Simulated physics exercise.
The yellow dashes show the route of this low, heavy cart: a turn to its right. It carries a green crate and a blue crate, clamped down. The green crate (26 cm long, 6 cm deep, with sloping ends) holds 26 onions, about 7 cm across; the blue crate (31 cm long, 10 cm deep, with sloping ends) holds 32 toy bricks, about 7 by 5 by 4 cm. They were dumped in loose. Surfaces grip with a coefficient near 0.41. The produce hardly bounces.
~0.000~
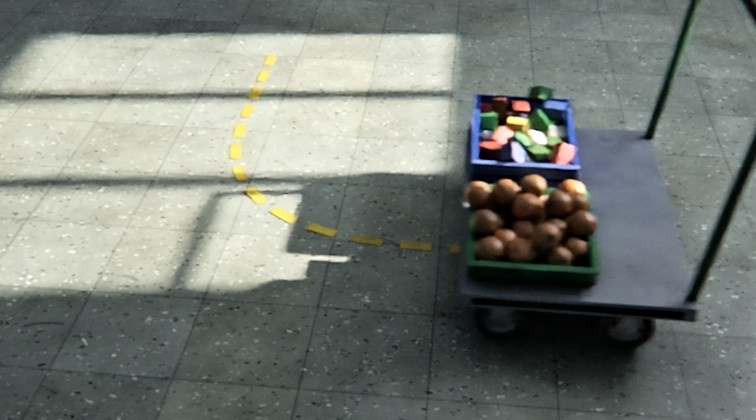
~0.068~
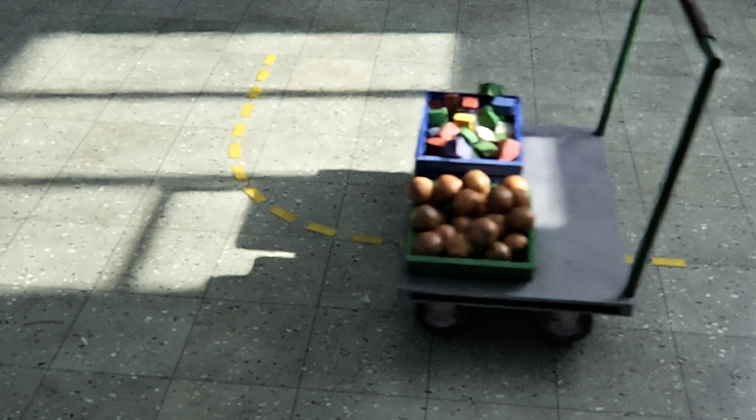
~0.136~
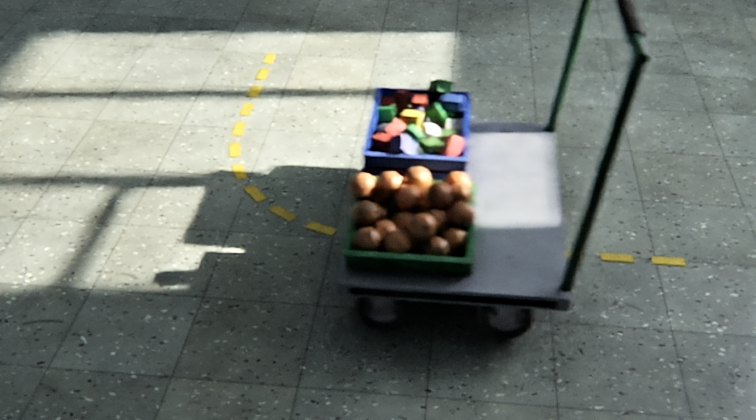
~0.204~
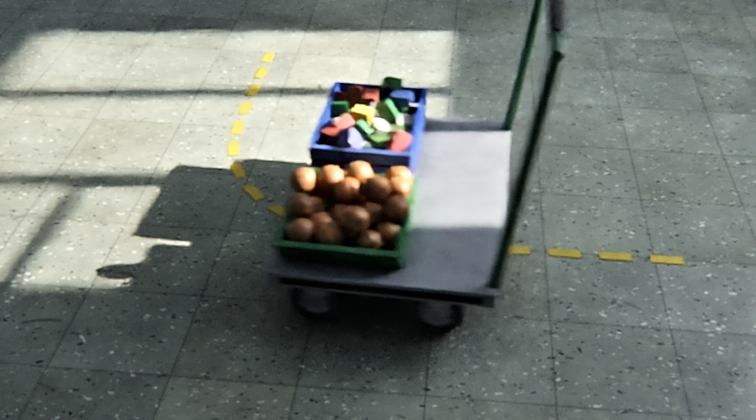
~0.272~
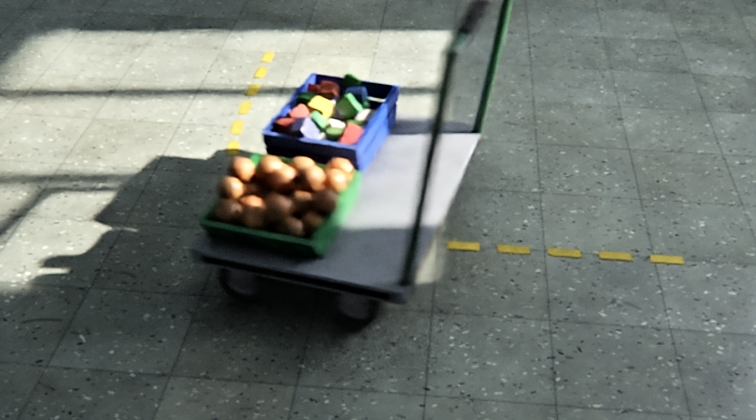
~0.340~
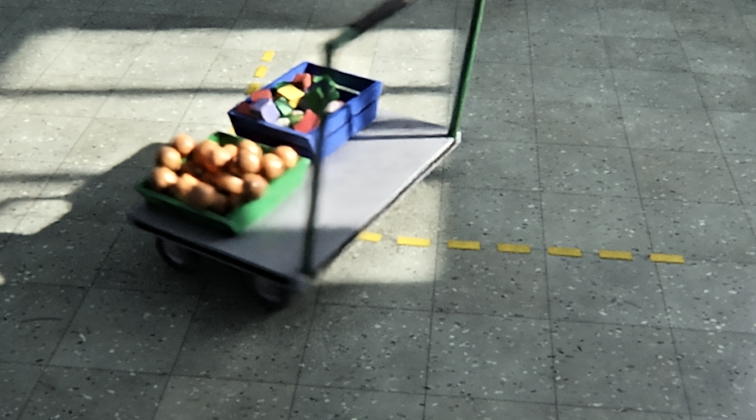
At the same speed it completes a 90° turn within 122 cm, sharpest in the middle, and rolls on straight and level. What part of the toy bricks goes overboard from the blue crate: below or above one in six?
It sheds less than a sixth of them.
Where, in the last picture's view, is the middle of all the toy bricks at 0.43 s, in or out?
At about (278, 92).
After 0.43 s, 2 of 26 out of the green crate and 0 of 32 out of the blue crate.
After 0.54 s, 9 of 26 out of the green crate and 0 of 32 out of the blue crate.
After 0.71 s, 14 of 26 out of the green crate and 0 of 32 out of the blue crate.
Outcome (at 1.17 s), 15 of 26 out of the green crate and 0 of 32 out of the blue crate. Asked share, 0 of 32, 0 per cent.
